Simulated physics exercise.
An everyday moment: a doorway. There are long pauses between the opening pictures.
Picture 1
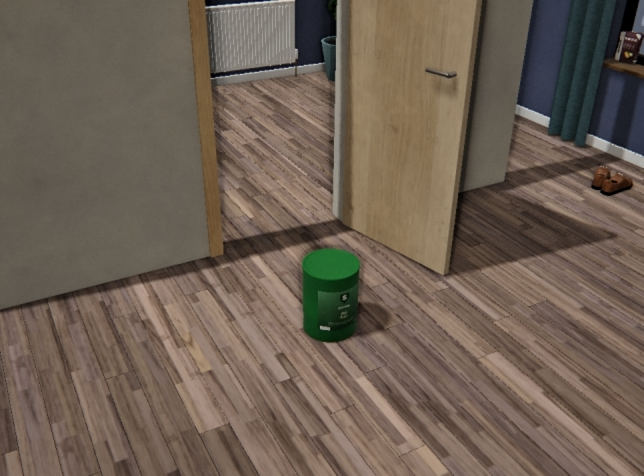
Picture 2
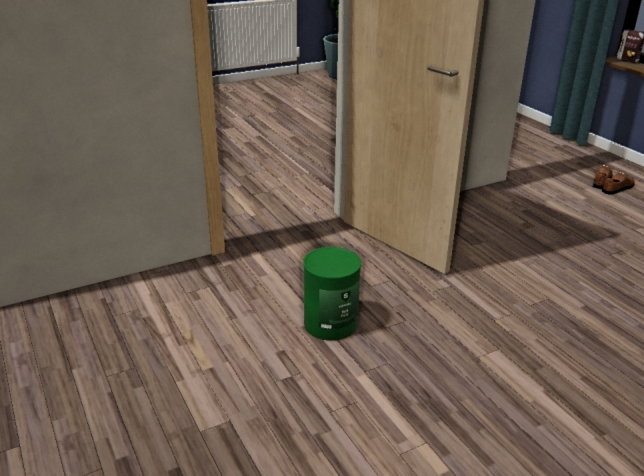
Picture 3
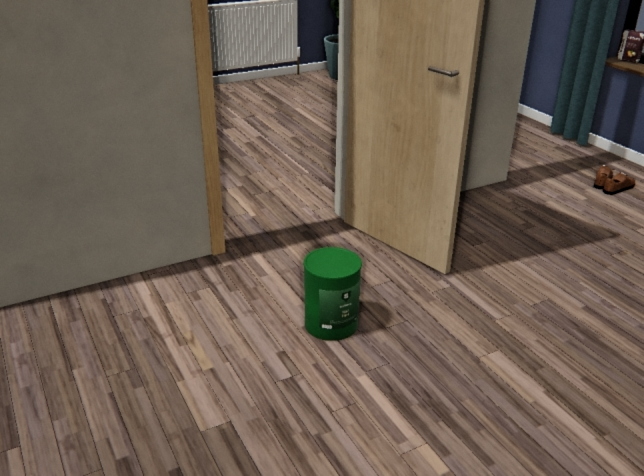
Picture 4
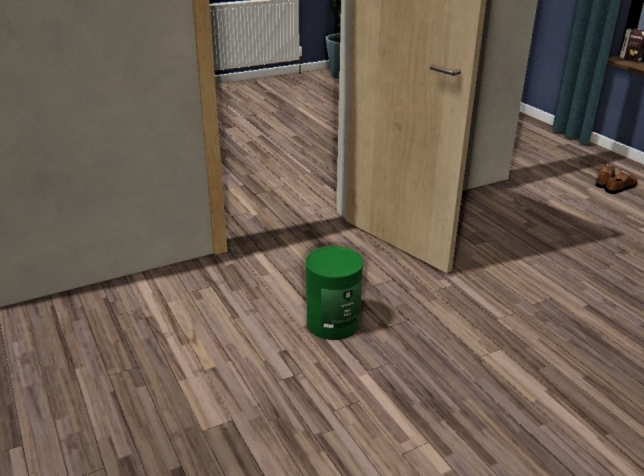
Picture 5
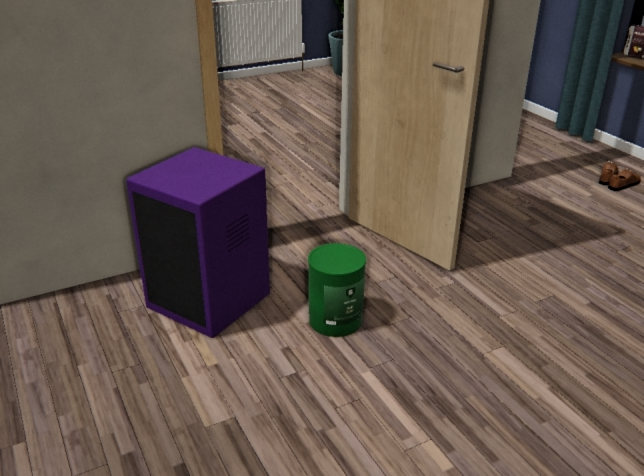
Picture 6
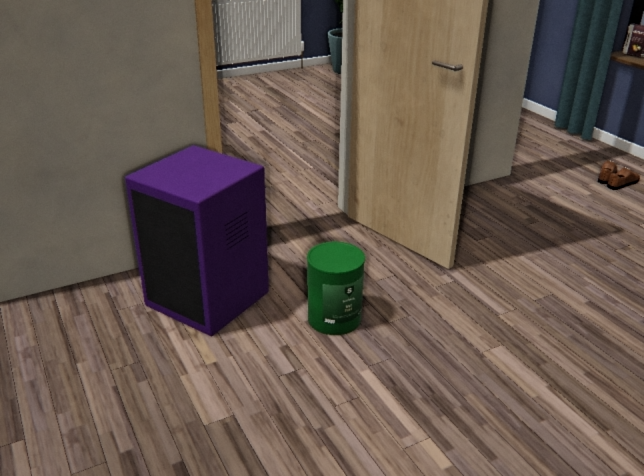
A wooden door stands wide open in a room with wood-plank flooring, seen from above at an angle, with a grey wall at left and a white radiator beyond the doorway. A green pail sits on the floor near the centre, with teal curtains and a small brown object at right. The door and pail stay still as the view shifts very slightly, and a purple appliance with a dark front suddenly appears left of the pail.
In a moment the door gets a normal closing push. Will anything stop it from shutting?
Here the door reaches the frame.
Then, 0.70 s after the last picture, open by 82°.
Then, 1.30 s after the last picture, open by 50°.
Then, 1.90 s after the last picture, open by 17°.
At rest, open by 0°; both in place. Seen from the same camera at the end, purple appliance near (202, 239).
